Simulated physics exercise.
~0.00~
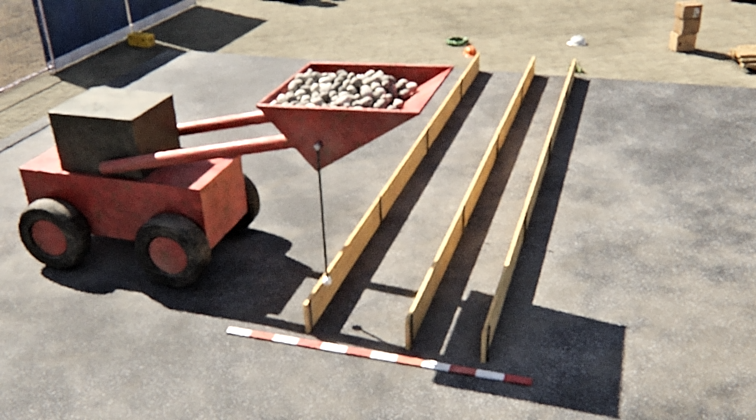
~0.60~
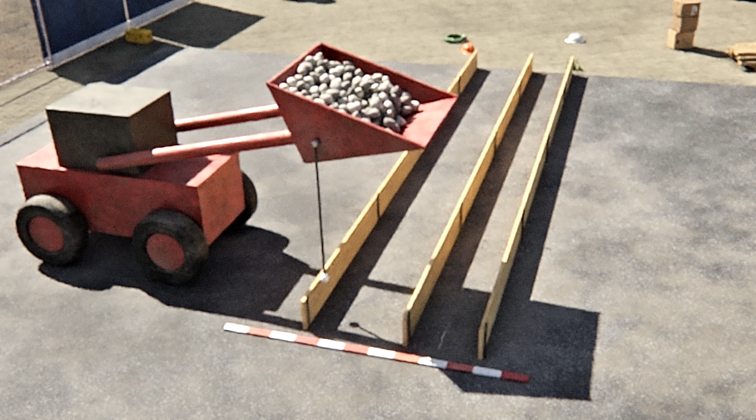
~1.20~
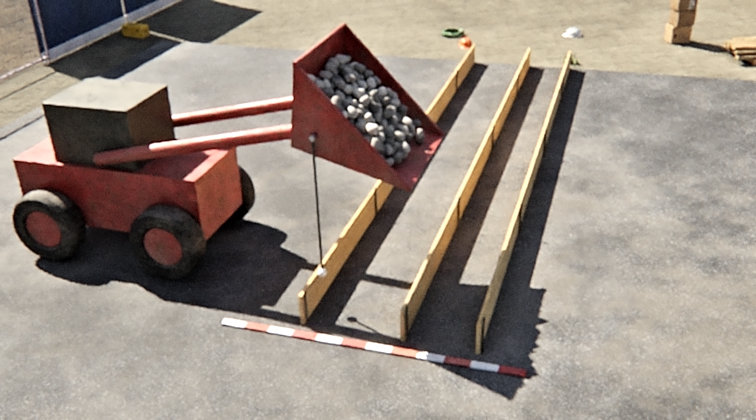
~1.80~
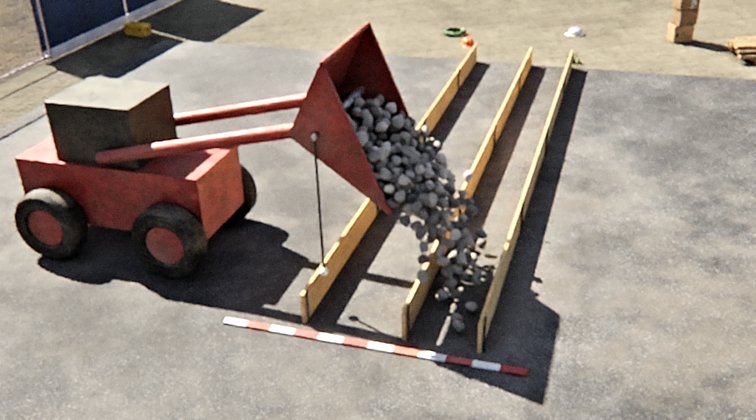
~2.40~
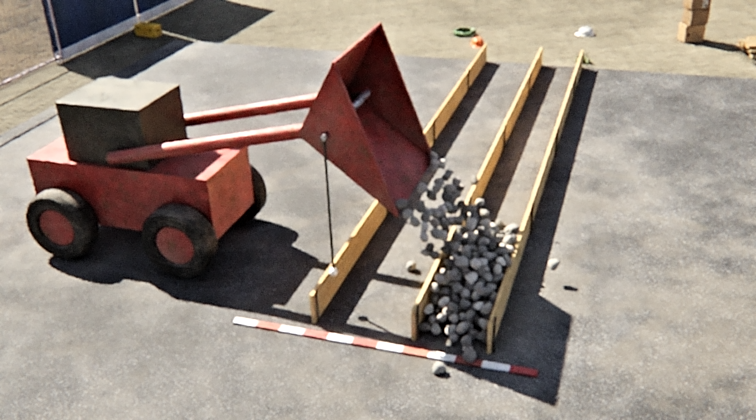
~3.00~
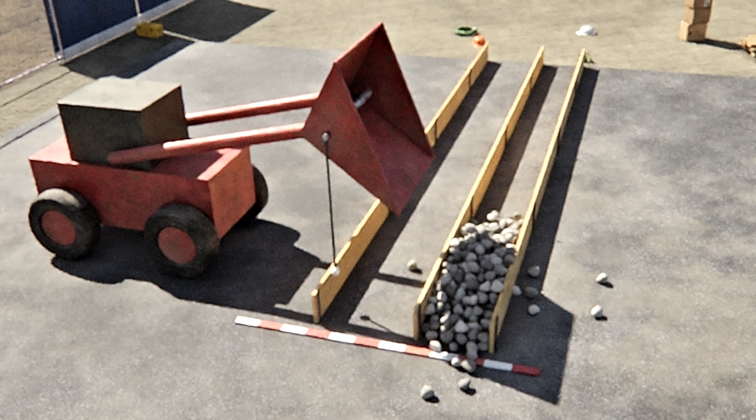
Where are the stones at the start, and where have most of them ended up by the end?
At the start the stones sit in the loader's raised red bucket. By the end most of them lie in a heap on the ground between the middle and right-hand planks, at the end nearest the viewer.
